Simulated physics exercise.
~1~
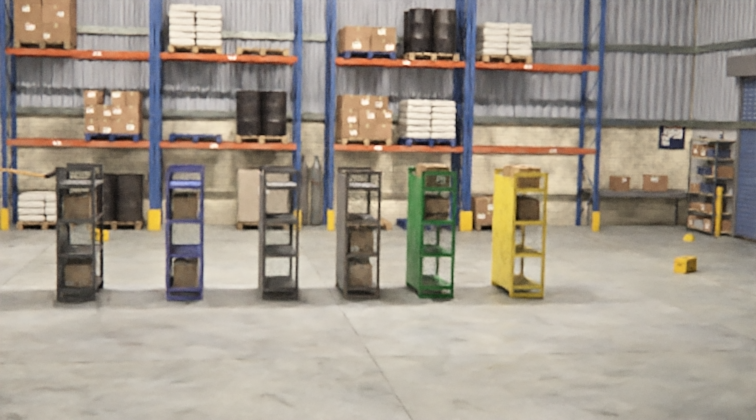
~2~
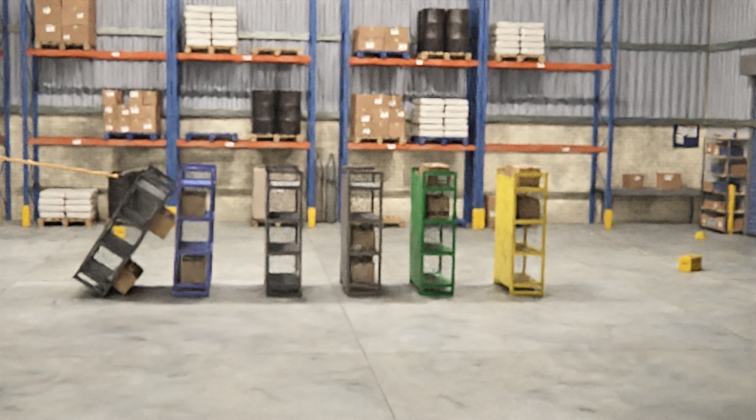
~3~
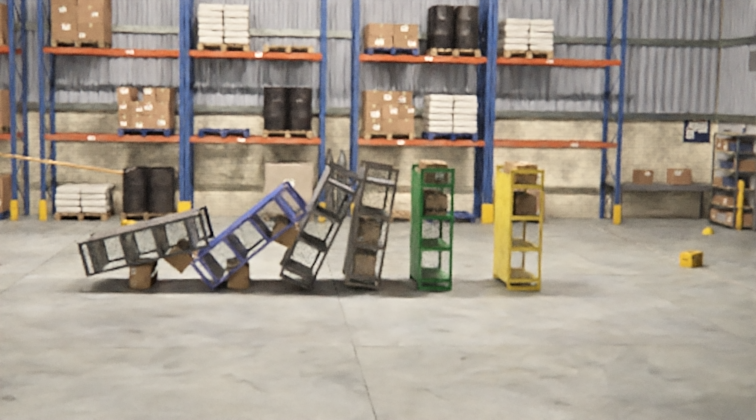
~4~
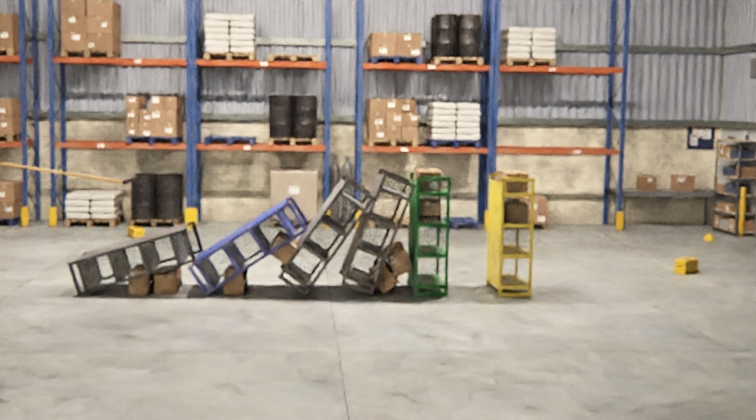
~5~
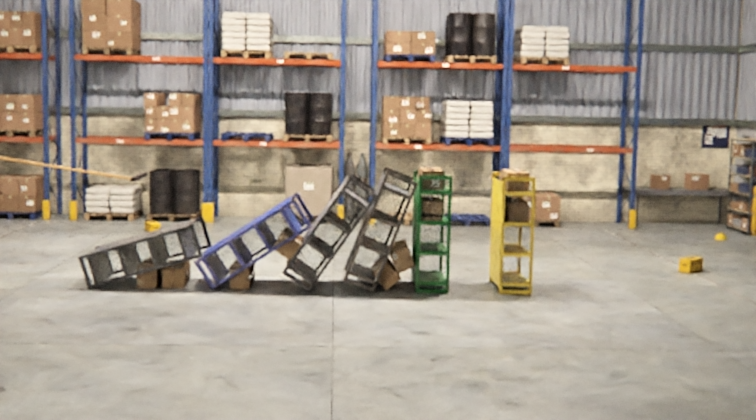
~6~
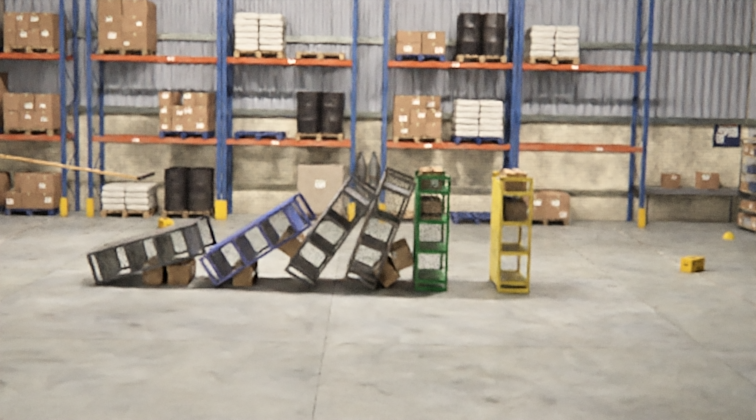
In a warehouse, a pole from the left tipped the first dark rack in a row of six into the blue one, and two more dark racks toppled rightward, spilling cartons, before the leaning pile stopped against the green rack, which stayed upright beside the yellow.
